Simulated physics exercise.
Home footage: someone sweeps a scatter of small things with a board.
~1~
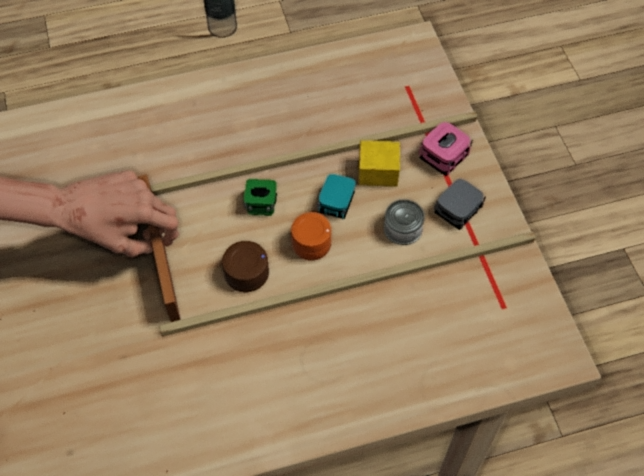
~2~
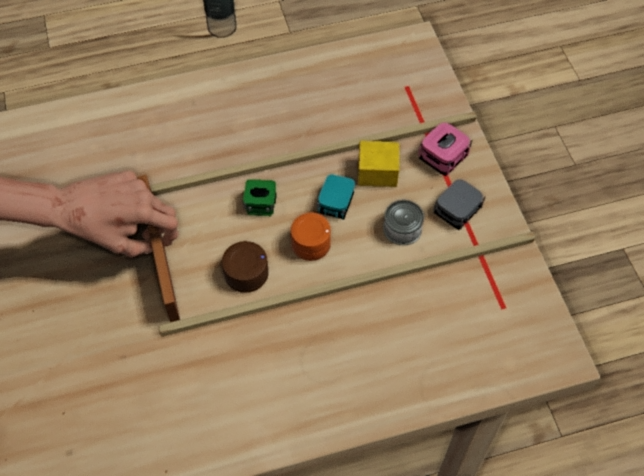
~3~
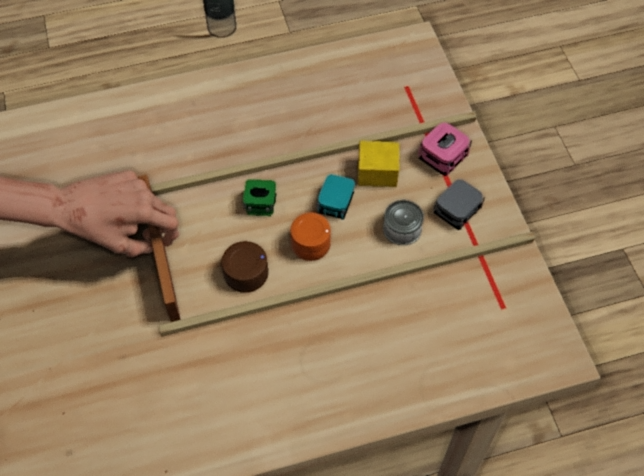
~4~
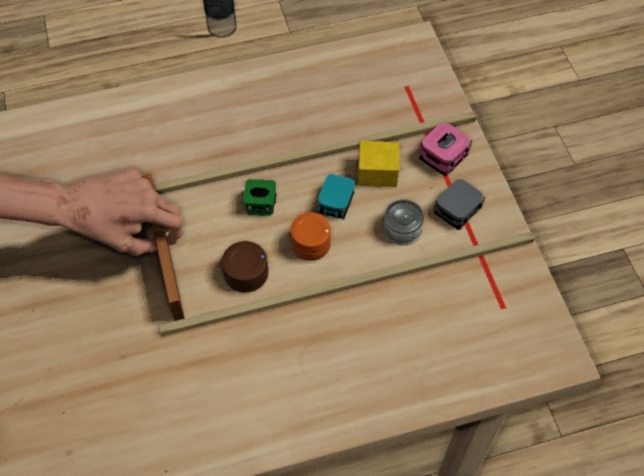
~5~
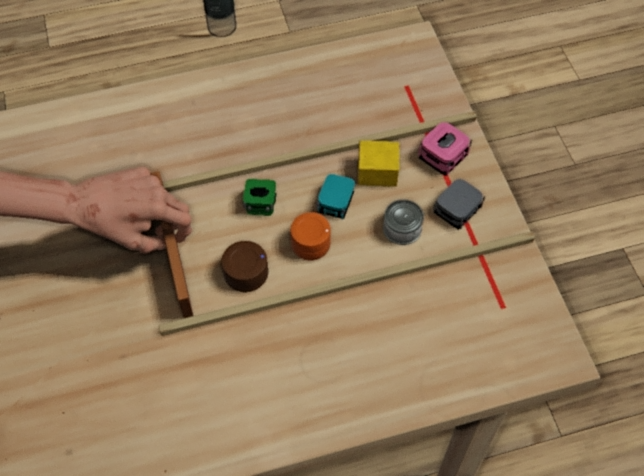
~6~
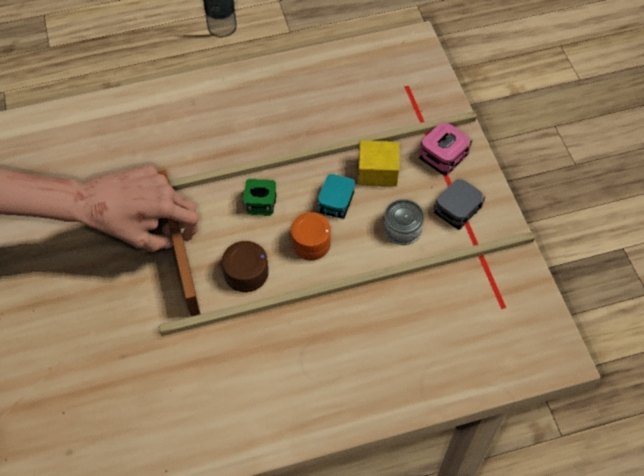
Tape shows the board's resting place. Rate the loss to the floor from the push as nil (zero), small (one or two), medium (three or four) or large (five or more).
The loss is medium.
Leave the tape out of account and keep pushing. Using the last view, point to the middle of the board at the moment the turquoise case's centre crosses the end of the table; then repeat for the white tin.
The turquoise case puts it at (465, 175), the white tin at (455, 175).
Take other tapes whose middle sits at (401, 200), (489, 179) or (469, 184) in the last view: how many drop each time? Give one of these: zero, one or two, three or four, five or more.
In order: One or two, five or more, five or over.
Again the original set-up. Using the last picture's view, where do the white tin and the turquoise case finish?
White tin at about (511, 191), turquoise case at about (481, 151).
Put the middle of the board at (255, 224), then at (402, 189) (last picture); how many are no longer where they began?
The counts are 3 and 8.
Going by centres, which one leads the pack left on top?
It would be the white tin, I'd say.
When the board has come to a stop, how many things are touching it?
That number would be 3.
A little later, none off yet; pink case at rest near (445, 149); grey case at rest near (459, 204); white tin at rest near (404, 222).
Next, none off yet; pink case at rest near (445, 149); grey case at rest near (459, 204); white tin at rest near (408, 222).
Later still, none off yet; pink case tilted a little near (506, 141); grey case shifted about its own width near (499, 188); white tin shifted well along near (466, 202).
When it is over, the number that fall off is three or four; down, yellow block, grey case and pink case.
